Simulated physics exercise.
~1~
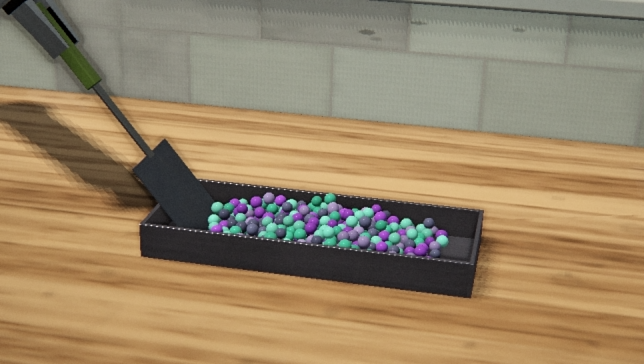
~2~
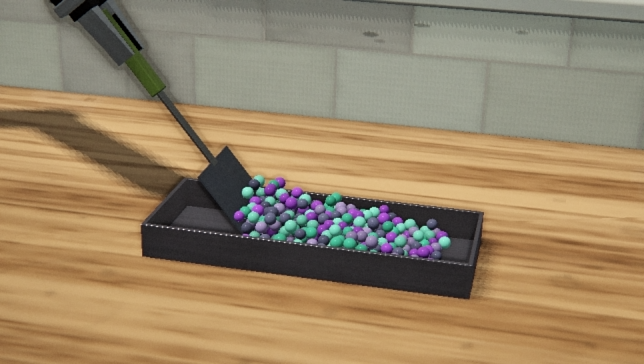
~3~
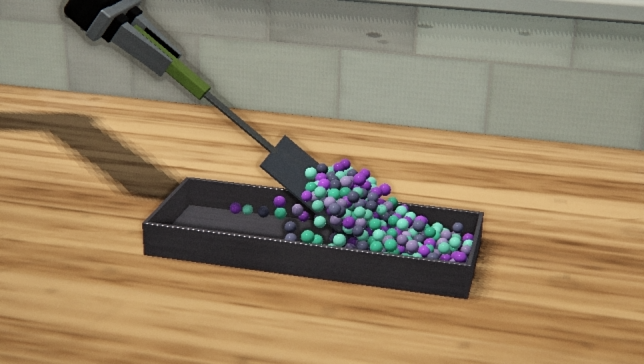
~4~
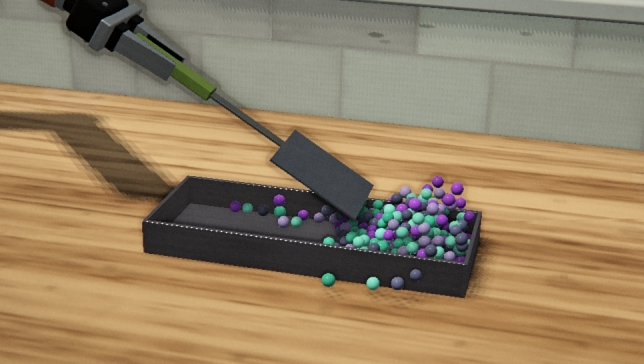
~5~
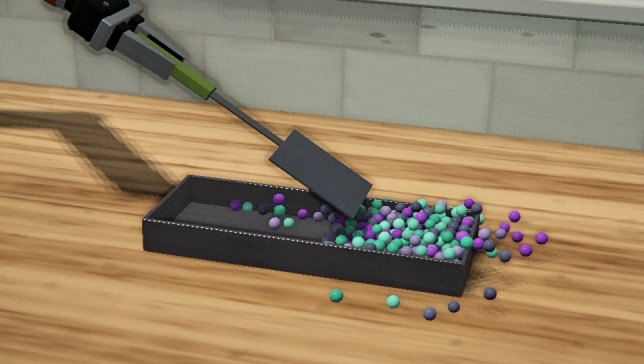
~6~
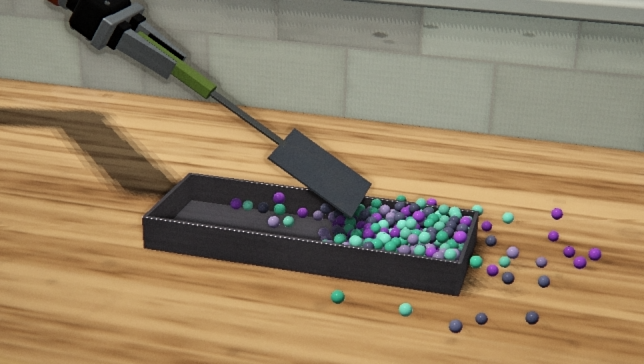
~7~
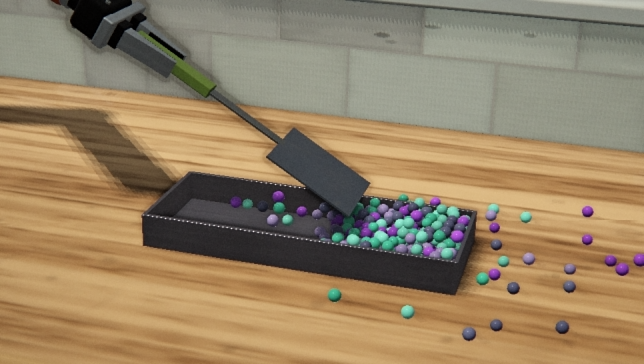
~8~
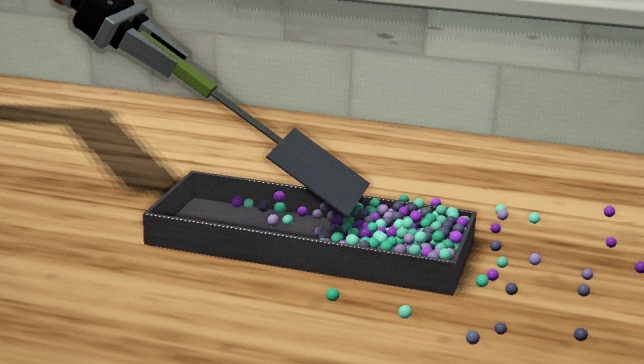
At first, a robot arm holds a dark, flat spatula at the left end of a black rectangular tray on a wooden table, beside a low heap of small purple, green and grey balls. The blade pushes right, and the balls bunch up in front of it. It then tilts flatter as the heap rises and crowds toward the right end. The blade stops, and some balls spill over the front and right edges. They scatter across the table to the right, while most remain packed inside the tray.
